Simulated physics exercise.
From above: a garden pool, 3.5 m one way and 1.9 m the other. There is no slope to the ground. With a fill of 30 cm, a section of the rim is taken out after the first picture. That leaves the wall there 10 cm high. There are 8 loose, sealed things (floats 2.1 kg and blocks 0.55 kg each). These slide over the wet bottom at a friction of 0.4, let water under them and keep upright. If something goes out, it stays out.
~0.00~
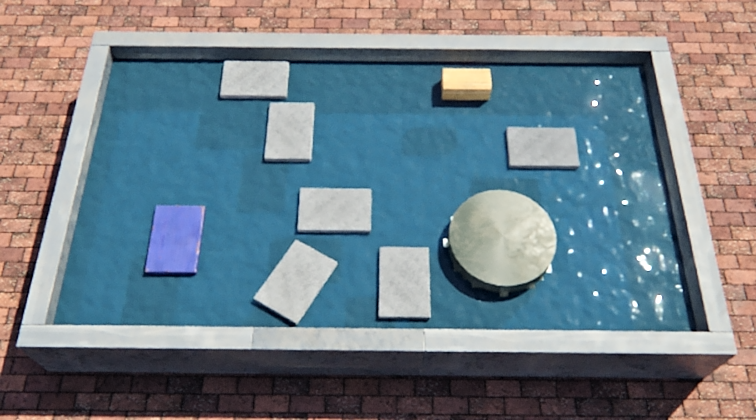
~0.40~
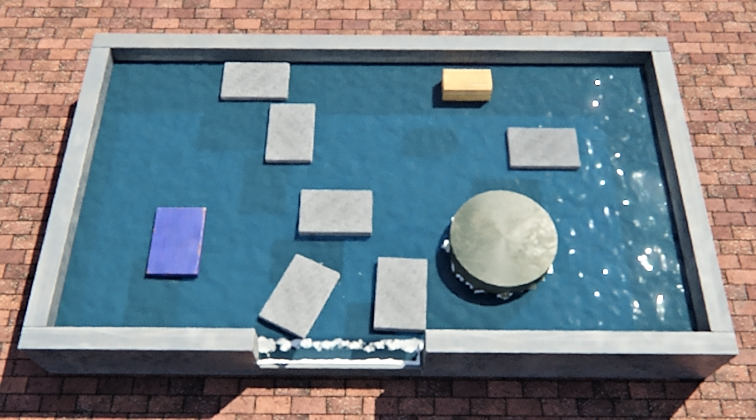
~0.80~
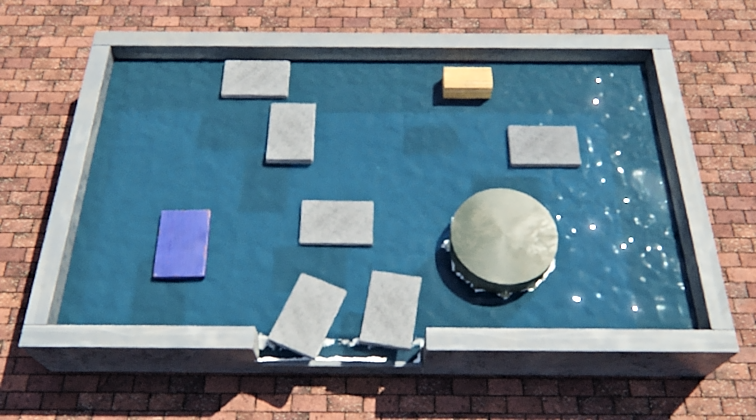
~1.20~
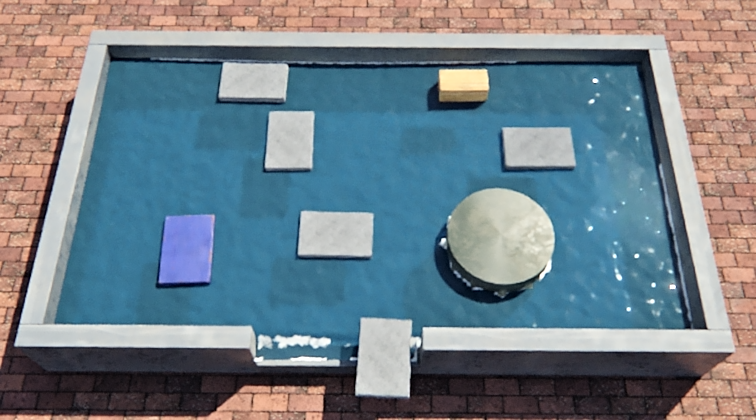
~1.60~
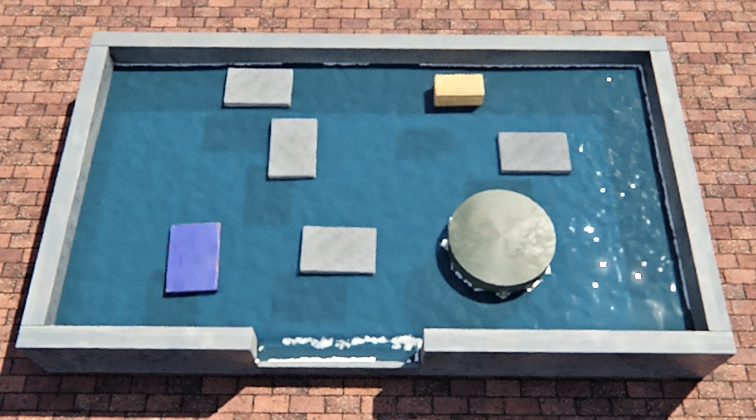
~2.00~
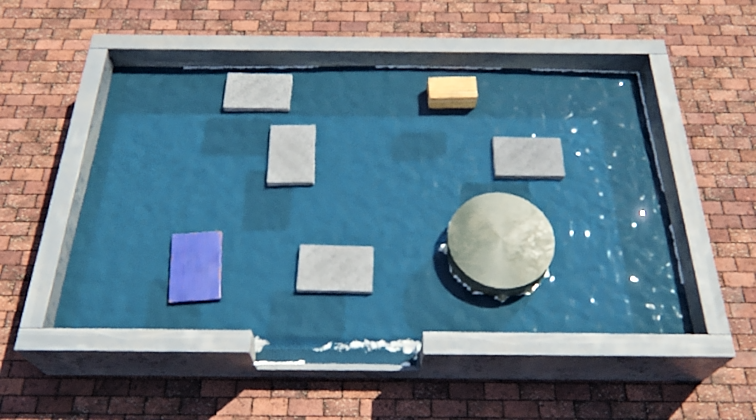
Grey slabs drift toward a gap in the pool's near wall, and two pass out.
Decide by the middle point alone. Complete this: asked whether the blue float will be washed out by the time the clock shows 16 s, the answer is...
The answer is yes.
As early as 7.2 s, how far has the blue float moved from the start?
I'd guess some 80 cm by then.
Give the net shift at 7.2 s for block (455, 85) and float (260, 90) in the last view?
That comes to 30 cm for the first and 20 cm for the second.
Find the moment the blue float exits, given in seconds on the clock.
Around 7.5 seconds.
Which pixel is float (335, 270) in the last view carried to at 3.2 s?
(330, 317) or thereabouts.
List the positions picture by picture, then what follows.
The blue float at (175, 238), afloat; about 1900 L in view; 0 of 8 have shifted, in the first frame.
The blue float at (177, 240) floats; about 1870 L in view; 2 of 8 have shifted, in the second frame.
The blue float at (182, 243), afloat, 4 cm from its start; 29 cm deep round most things; 3 of 8 have shifted, in the third frame.
The blue float at (187, 248), afloat, 10 cm from its start; about 1800 L in view; 5 of 8 have shifted, in the fourth frame.
The blue float at (193, 256) floats, 15 cm from its start; about 1760 L in view; 6 of 8 have shifted, in the fifth frame.
The blue float at (196, 266) floats, 20 cm from its start; 27 cm deep round most things; 8 of 8 have shifted, in the sixth frame.
After 3.2 s the blue float is near (205, 277), 0.3 m from its start, afloat; 2 of 8 are out; 6 afloat.
After 7.2 s the blue float is near (295, 327), 0.8 m from its start, afloat; 3 of 8 are out; 5 afloat.
After 12.0 s the blue float has gone out; 4 of 8 are out; 4 afloat.
After 16.0 s the blue float has gone out; 5 of 8 are out; 3 afloat.
